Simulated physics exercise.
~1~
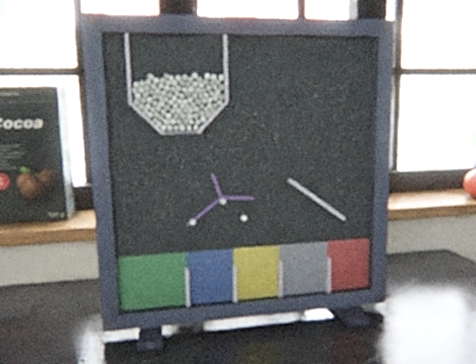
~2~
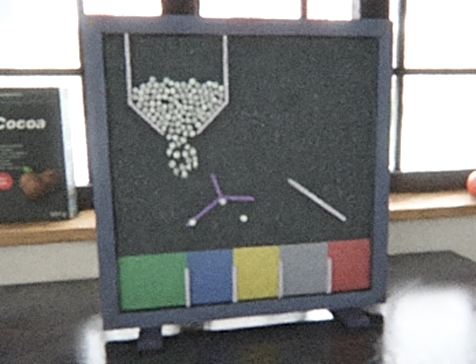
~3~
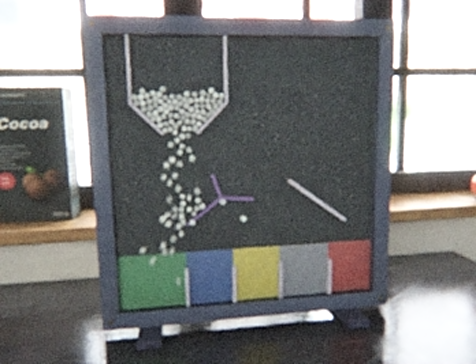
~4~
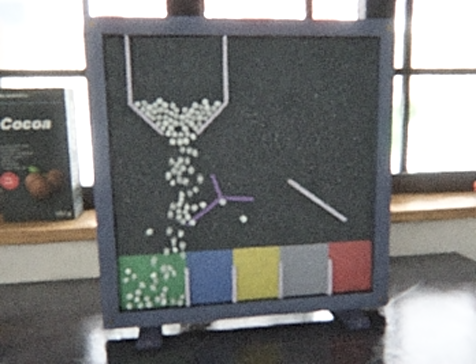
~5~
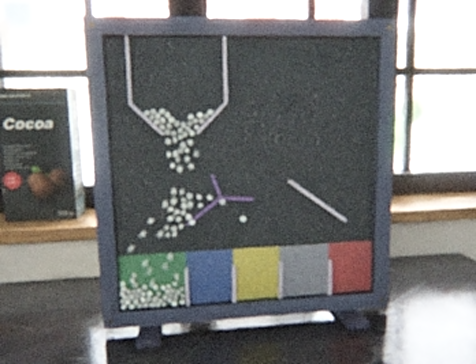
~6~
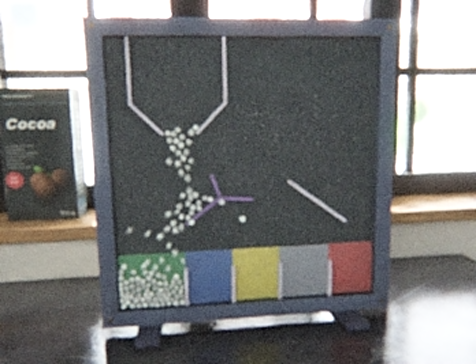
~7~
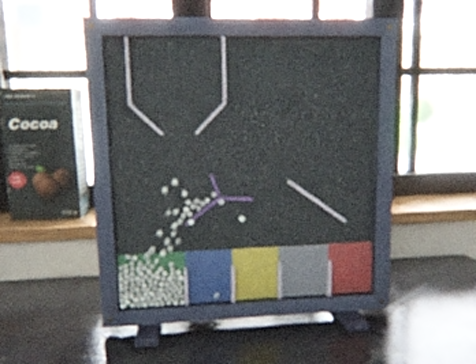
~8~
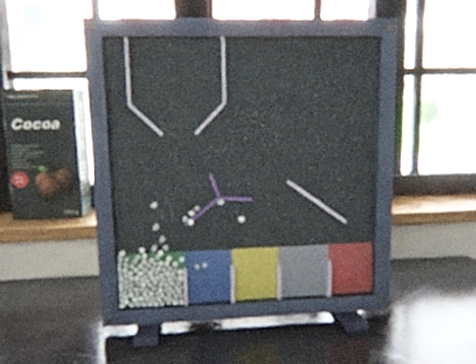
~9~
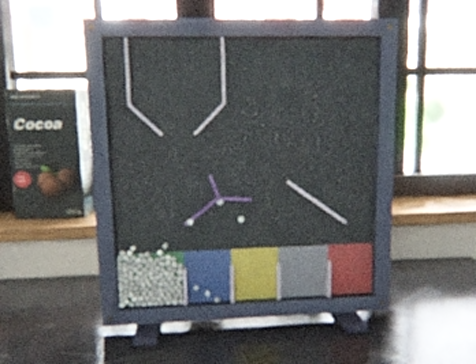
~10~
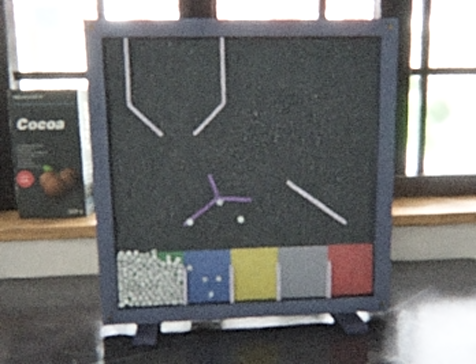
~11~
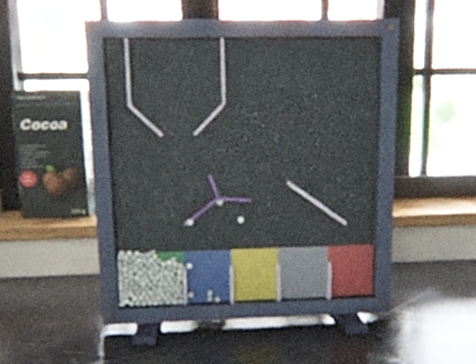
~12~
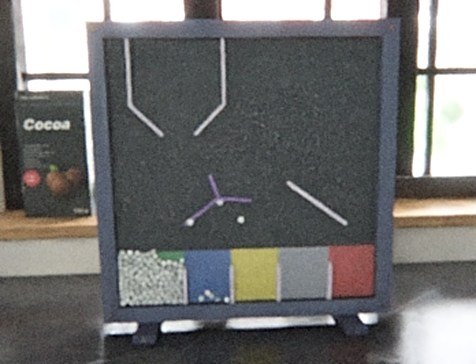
White beads pour from a hopper at the upper left of an upright framed board, bounce off a purple three-armed piece, and pile up in the green bin, nearly filling it, while a few land in the blue bin and the yellow, grey and red bins stay empty.
